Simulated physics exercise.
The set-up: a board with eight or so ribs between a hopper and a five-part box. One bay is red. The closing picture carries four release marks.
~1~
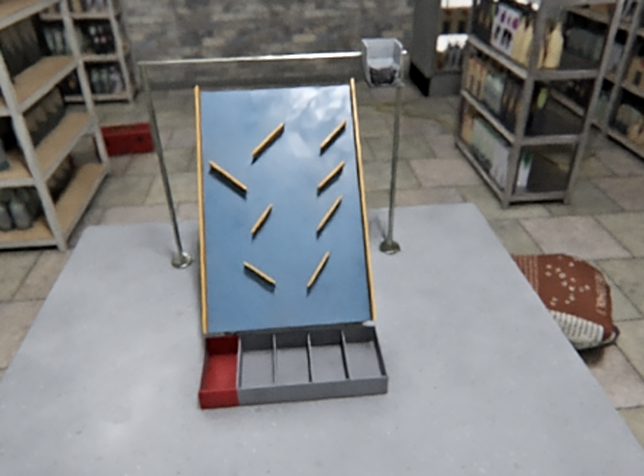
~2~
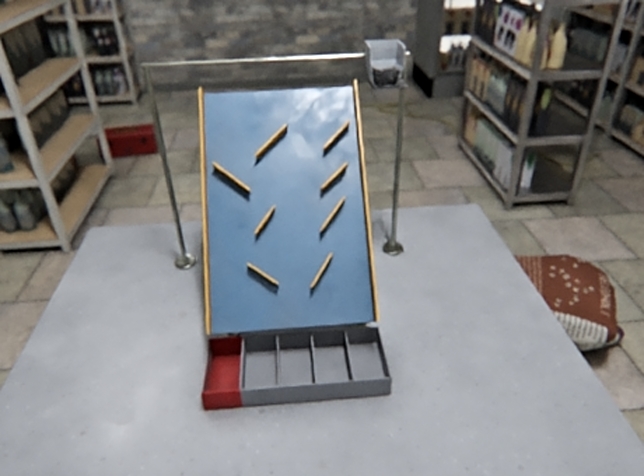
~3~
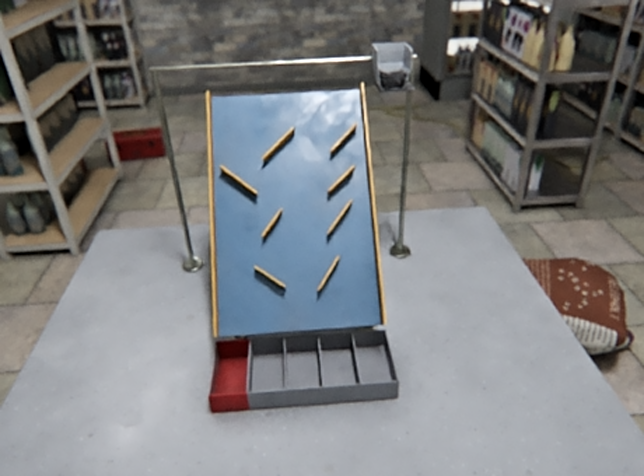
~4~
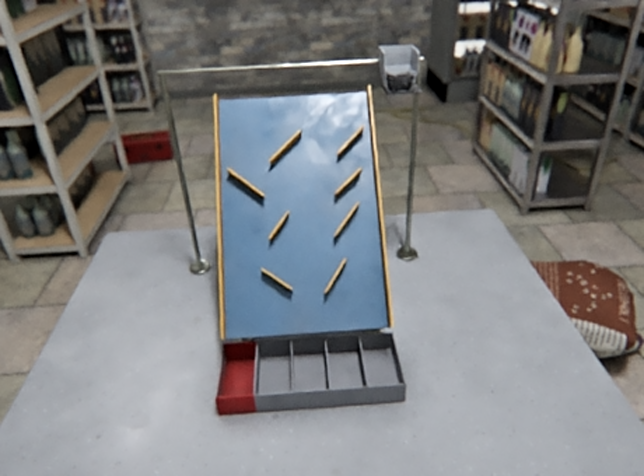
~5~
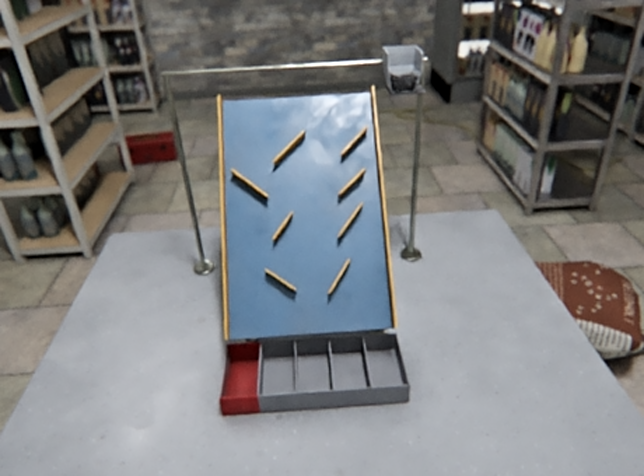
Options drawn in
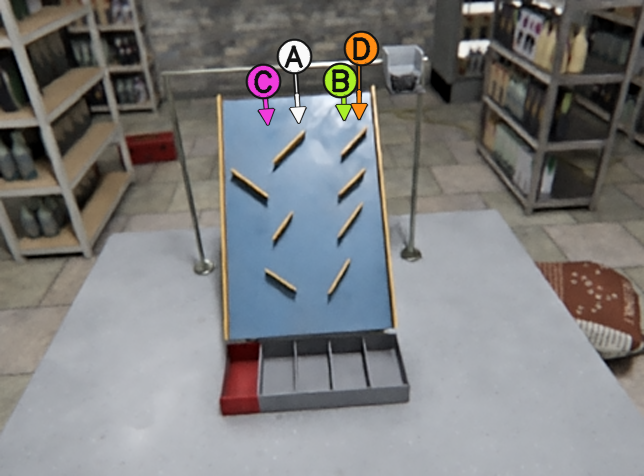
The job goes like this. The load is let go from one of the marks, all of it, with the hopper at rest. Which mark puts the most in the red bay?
C is best.
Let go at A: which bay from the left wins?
The first.
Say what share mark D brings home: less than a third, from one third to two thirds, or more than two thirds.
It is less than a third.
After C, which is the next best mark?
Here it is mark A.
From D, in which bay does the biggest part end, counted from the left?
The third.
On the marked copy, mark A meets the board at (298, 117); mark B meets the board at (344, 114); mark C meets the board at (267, 119); mark D meets the board at (359, 113).
For mark A, about half in the red bay, about a quarter in other bays, a small part held on the board.
For mark B, none in the red bay, nearly all in other bays, a stray few outside the box.
For mark C, most in the red bay, a small part in other bays, a small part held on the board.
For mark D, none in the red bay, most in other bays, a small part held on the board, a small part outside the box.
